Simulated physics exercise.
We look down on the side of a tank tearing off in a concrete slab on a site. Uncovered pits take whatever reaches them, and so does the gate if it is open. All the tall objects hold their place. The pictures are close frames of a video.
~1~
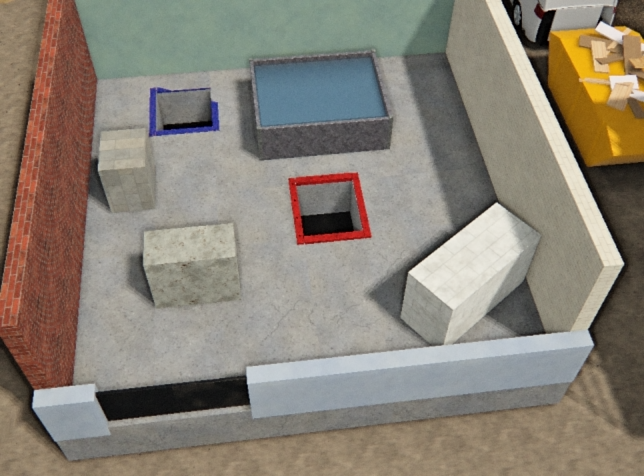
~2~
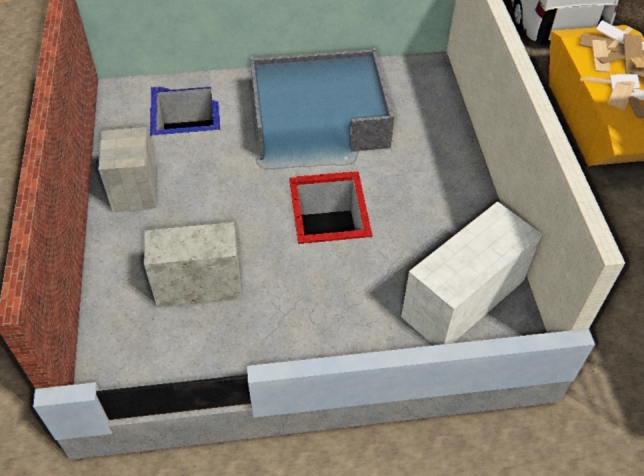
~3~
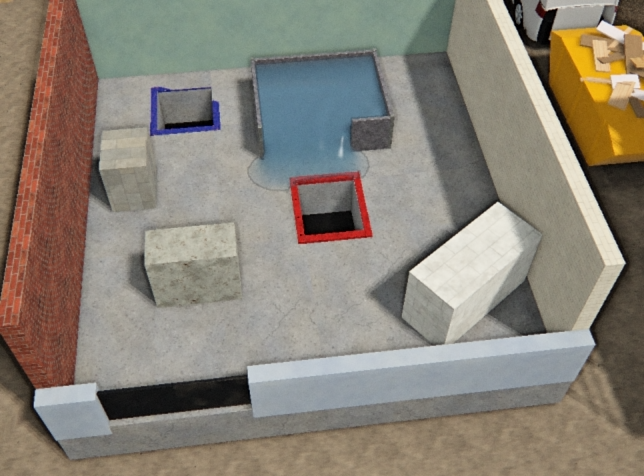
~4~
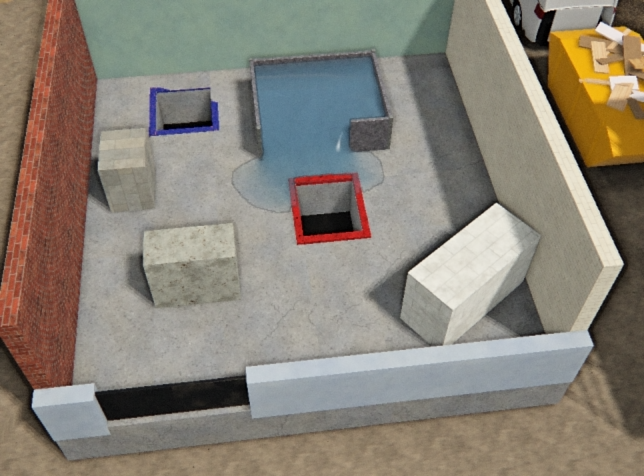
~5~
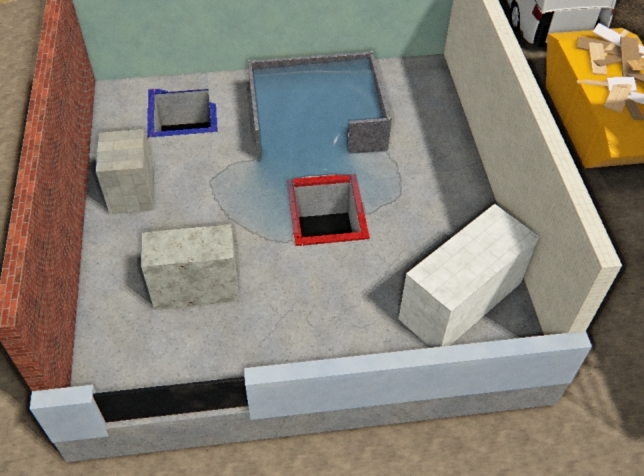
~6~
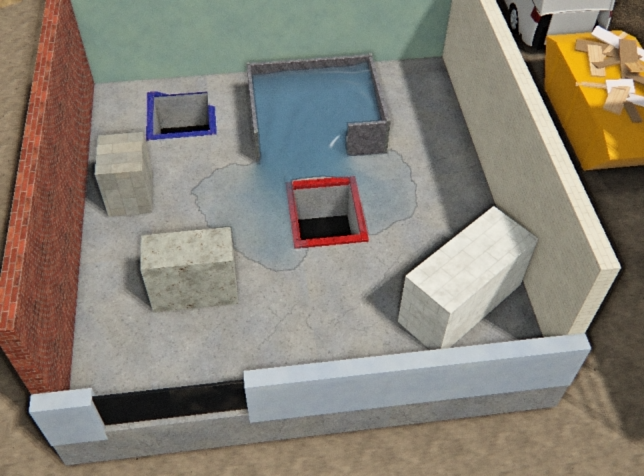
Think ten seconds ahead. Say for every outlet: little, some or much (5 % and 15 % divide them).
The gate takes under 5 %; the red pit takes over 15 %; the blue pit takes under 5 %.
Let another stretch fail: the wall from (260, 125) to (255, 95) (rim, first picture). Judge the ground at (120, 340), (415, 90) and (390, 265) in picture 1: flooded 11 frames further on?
As listed: Flooded, dry, not flooded.
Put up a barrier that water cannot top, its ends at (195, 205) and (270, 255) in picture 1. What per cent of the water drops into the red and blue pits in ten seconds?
Roughly, in per cent: Red 50, blue 6.
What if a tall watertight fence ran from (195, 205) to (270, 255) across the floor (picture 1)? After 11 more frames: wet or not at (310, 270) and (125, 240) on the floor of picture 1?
In turn: Covered, free of water.
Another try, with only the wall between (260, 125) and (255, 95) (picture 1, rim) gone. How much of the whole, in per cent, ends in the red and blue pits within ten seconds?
Roughly, in per cent: Red 0, blue 25.
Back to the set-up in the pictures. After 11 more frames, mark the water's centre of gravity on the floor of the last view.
Near (292, 177).
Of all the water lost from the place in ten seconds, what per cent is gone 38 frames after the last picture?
I make it 90 per cent.
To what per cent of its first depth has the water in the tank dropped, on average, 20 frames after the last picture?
Roughly 26 per cent.
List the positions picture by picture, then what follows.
The first picture shows the open tank at (319, 92) is whole and still.
In the second picture, water pours out at (307, 145) and has run to (353, 157).
In the third picture, water pours out at (307, 146) and has run to (253, 174).
In the fourth picture, water pours out at (306, 147) and has run to (378, 179).
In the fifth picture, water pours out at (304, 148) and has run to (271, 236).
In the sixth picture, the front is at (278, 265), out from the gap at (303, 150).
A moment on, water covers 25 % of the floor; the gate 0 %, the red pit 18 %, the blue pit 0 %.
Next, water covers 30 % of the floor; the gate 0 %, the red pit 28 %, the blue pit 0 %.
Then, water covers 45 % of the floor; the gate 0 %, the red pit 36 %, the blue pit 0 %.
Later, water covers 65 % of the floor; the gate 0 %, the red pit 42 %, the blue pit 0 %.
In the end, water covers 70 % of the floor; the gate 0 %, the red pit 44 %, the blue pit 2 %.
